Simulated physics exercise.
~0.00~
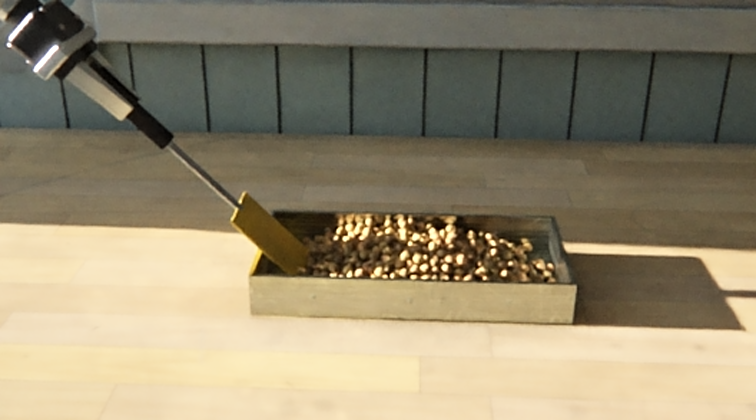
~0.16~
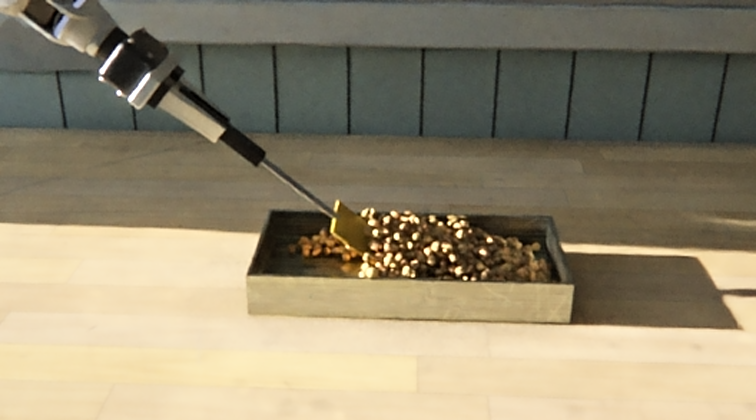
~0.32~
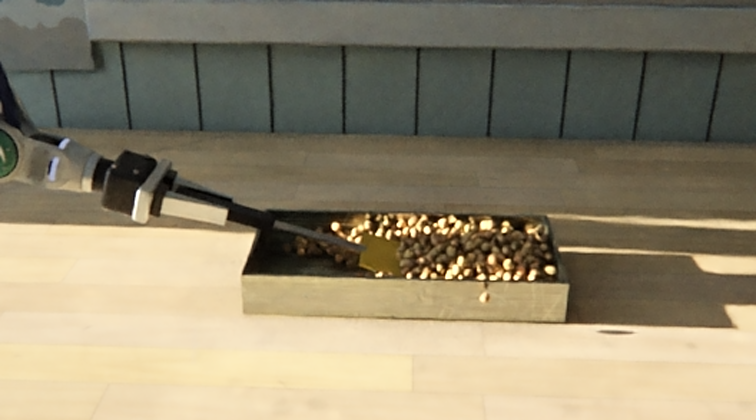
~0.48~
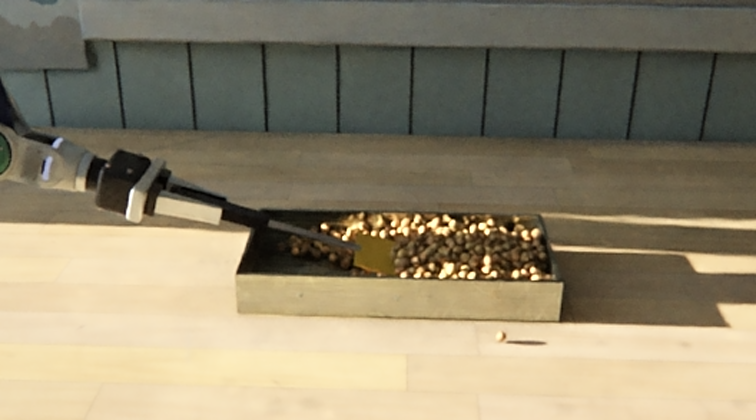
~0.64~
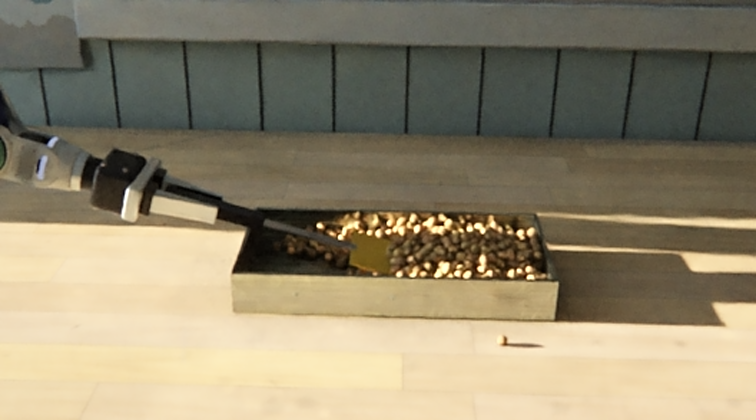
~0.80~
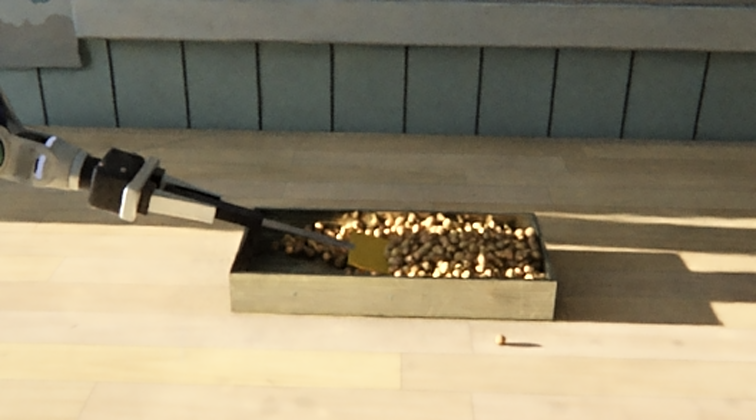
A robotic arm pushed a yellow paddle rightward through a heap of dried chickpeas in a shallow tray, then tilted it flatter and stopped; the pile slumped and spread, and a single chickpea dropped over the front edge and settled on the wooden surface.
